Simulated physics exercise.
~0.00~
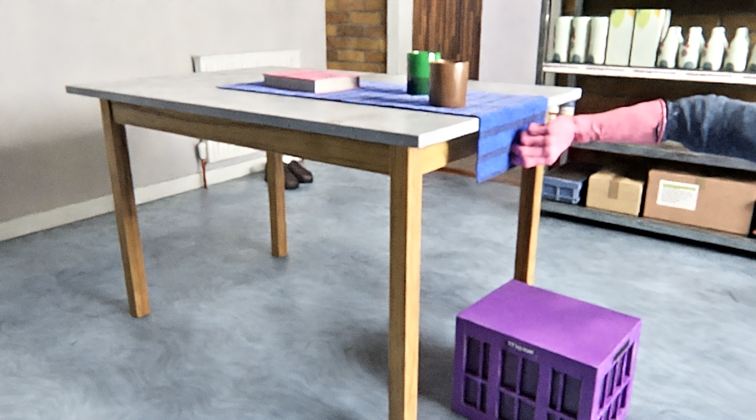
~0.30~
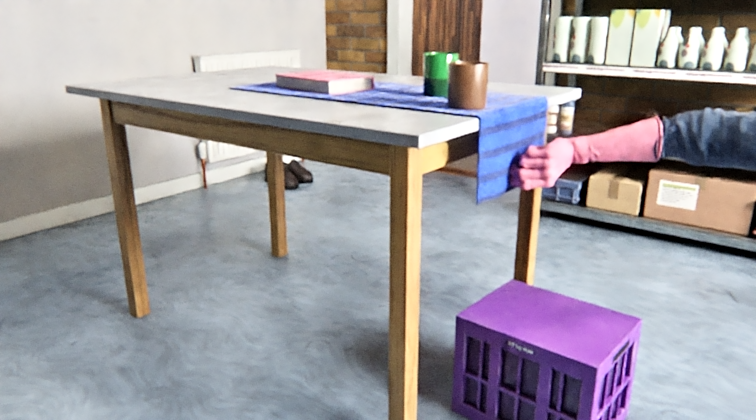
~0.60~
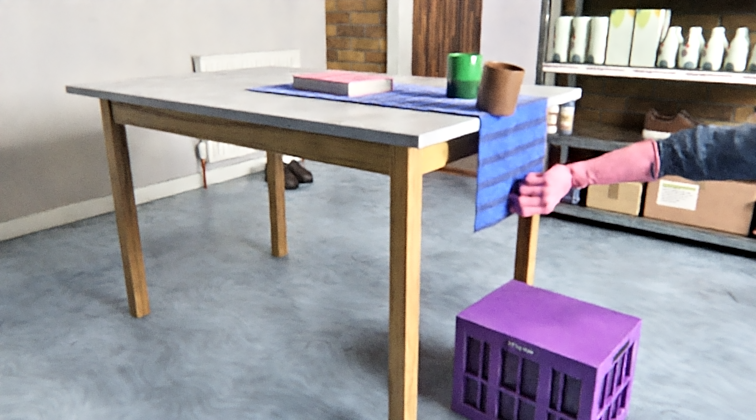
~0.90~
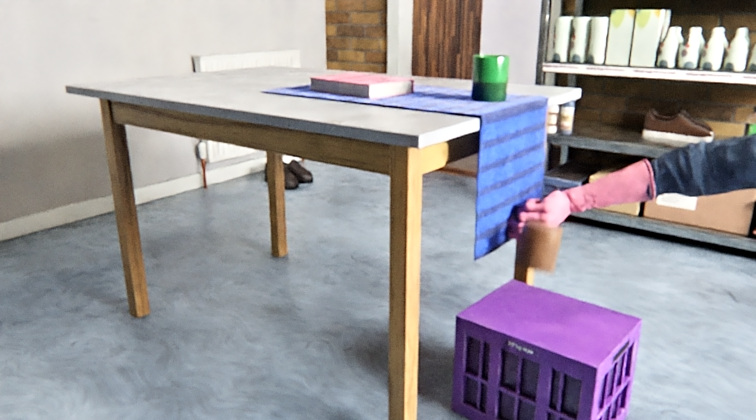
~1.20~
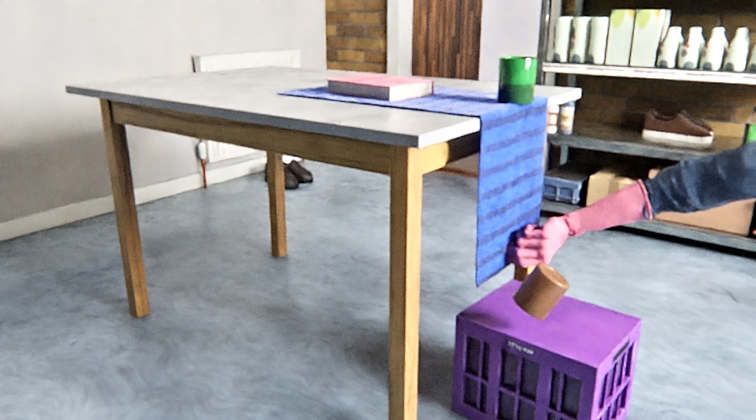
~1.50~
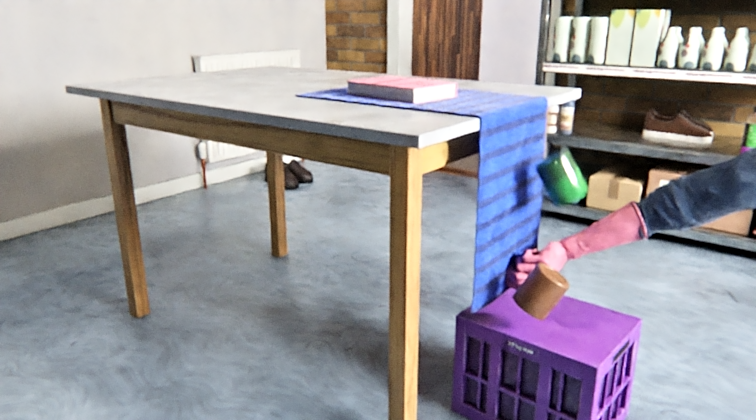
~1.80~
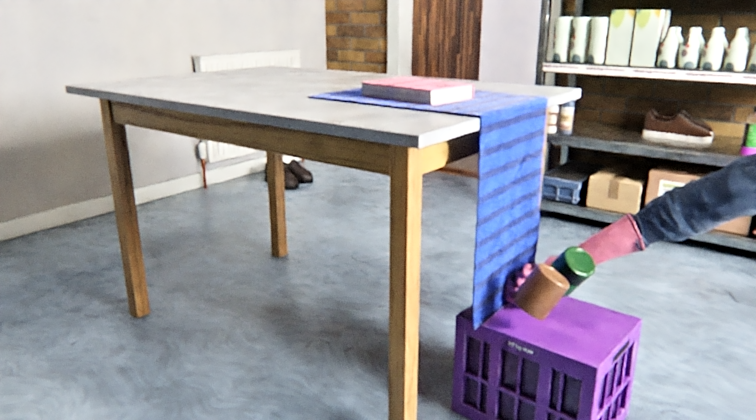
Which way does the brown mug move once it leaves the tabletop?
The brown mug moves down, dropping from the end of the table toward the purple crate.
In the video, a gloved hand pulls a blue cloth down over the right end of a table, drawing a pink book along. The brown mug drops off first, then the green mug, and both end by the purple crate while the book stays on the table.
